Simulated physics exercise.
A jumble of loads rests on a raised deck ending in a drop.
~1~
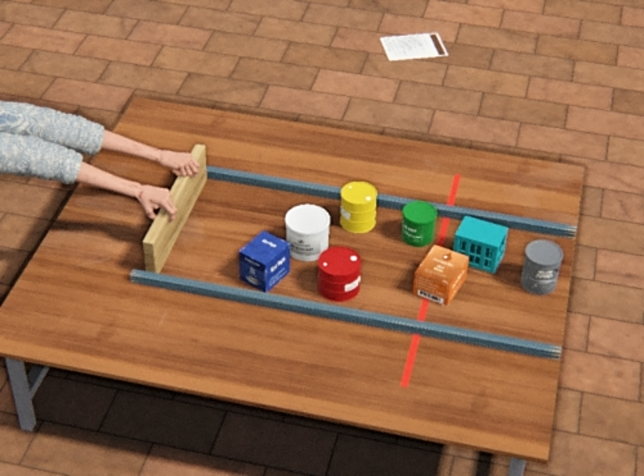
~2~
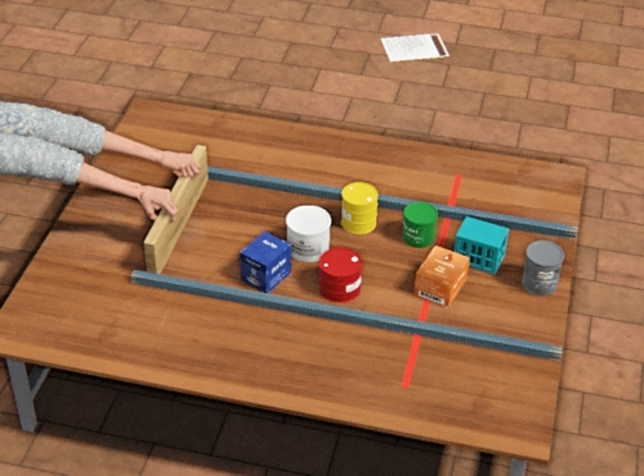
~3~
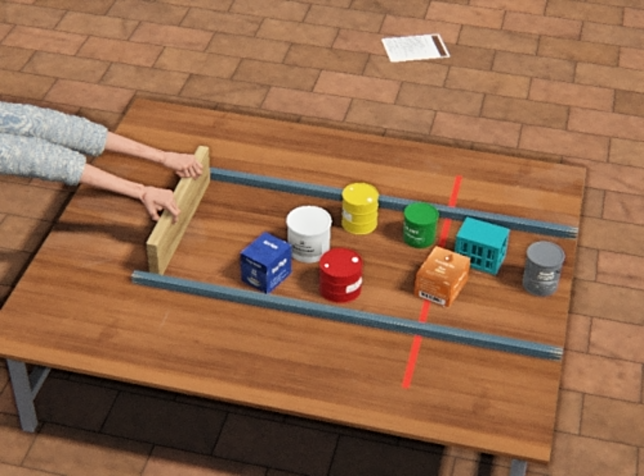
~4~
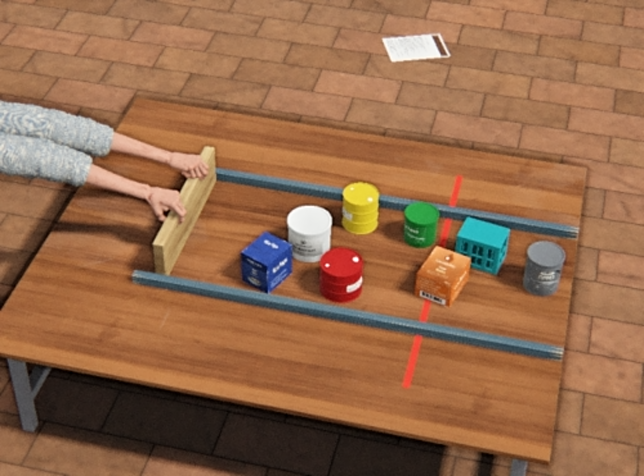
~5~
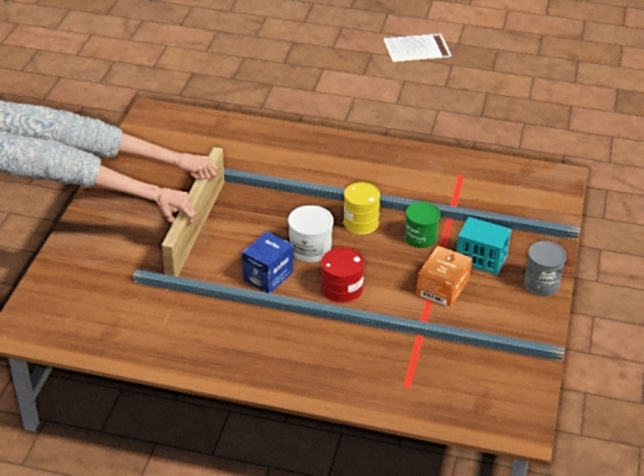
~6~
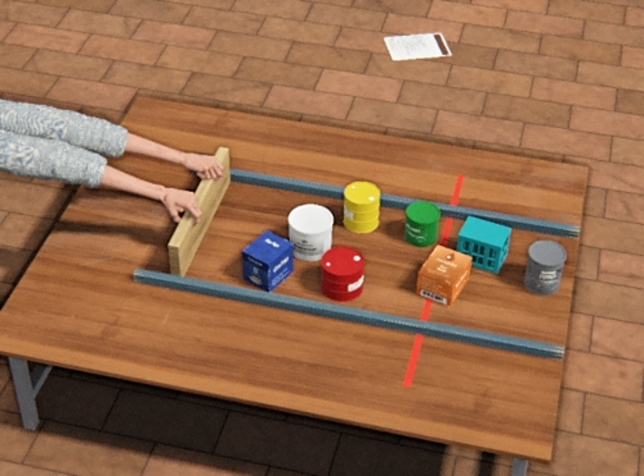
Two hands in fuzzy grey sleeves slid a wooden plank slightly to the right between two metal rails on a table, while the colourful cans and boxes ahead of it stayed practically still.
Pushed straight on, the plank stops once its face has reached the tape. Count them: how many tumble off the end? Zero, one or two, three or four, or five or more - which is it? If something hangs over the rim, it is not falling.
The right band is zero.
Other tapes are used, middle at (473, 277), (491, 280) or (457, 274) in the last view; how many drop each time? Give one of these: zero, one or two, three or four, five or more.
Going through the places as listed, I'd say 1 or 2, then 1 or 2, then none at all.
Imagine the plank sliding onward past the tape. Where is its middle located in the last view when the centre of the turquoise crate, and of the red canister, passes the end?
First it's close to (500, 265), next close to (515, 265).
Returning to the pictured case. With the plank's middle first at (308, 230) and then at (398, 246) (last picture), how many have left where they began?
3 and 7.
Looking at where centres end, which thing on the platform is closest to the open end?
The grey pail finishes nearest.
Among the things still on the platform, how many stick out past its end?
0 is the number.
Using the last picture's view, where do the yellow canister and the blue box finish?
Result: One about (465, 219), other about (447, 290).
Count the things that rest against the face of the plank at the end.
That number would be 3.
Early on, none off yet; grey pail at rest near (544, 268); turquoise crate at rest near (483, 245); orange box at rest near (444, 276).
A while later, none off yet; grey pail at rest near (544, 268); turquoise crate moving near (486, 245); orange box travelled a little near (472, 276).
Finally, the number that fall off is zero.
